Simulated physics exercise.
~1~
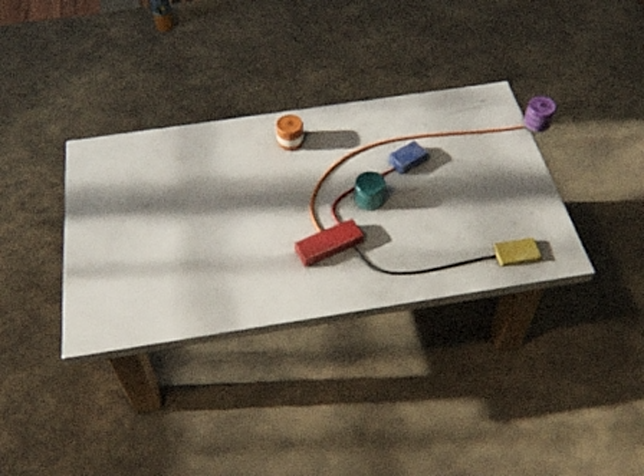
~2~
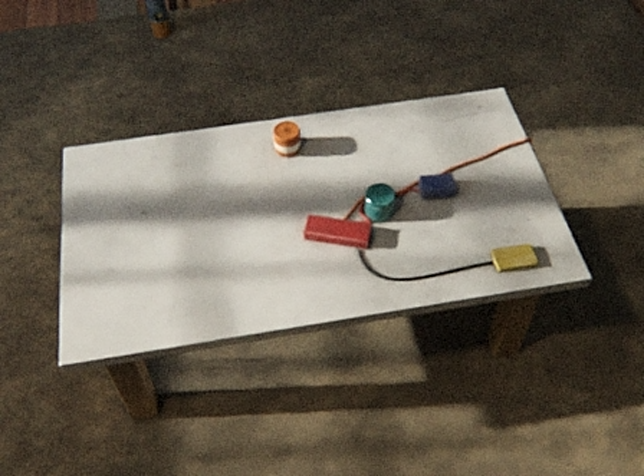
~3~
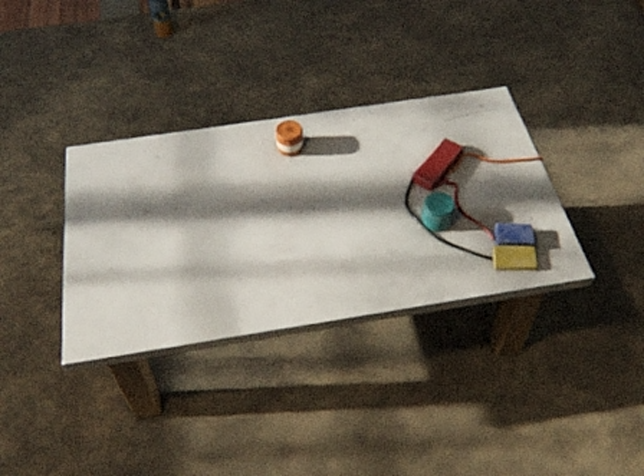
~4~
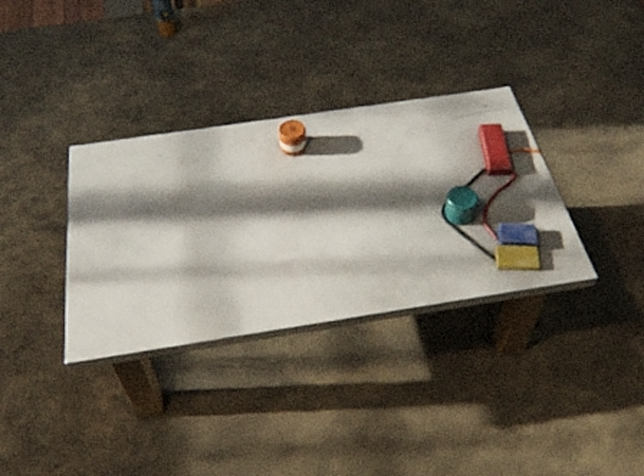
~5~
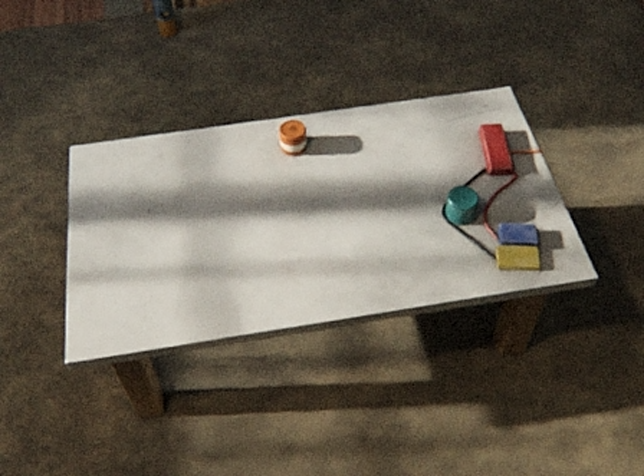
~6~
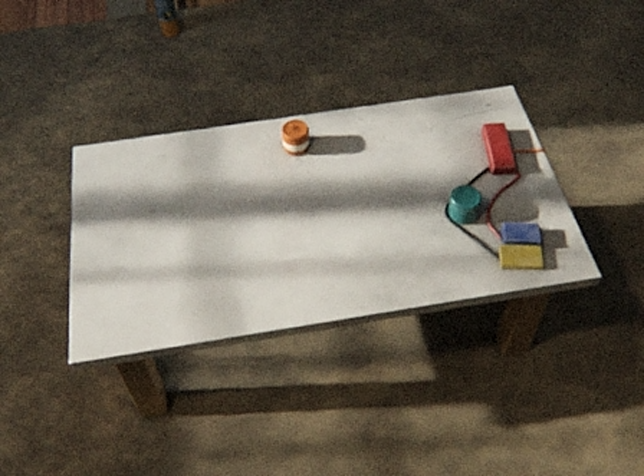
On a white table, a falling purple speaker drags the red strip, blue phone and teal tub rightward.
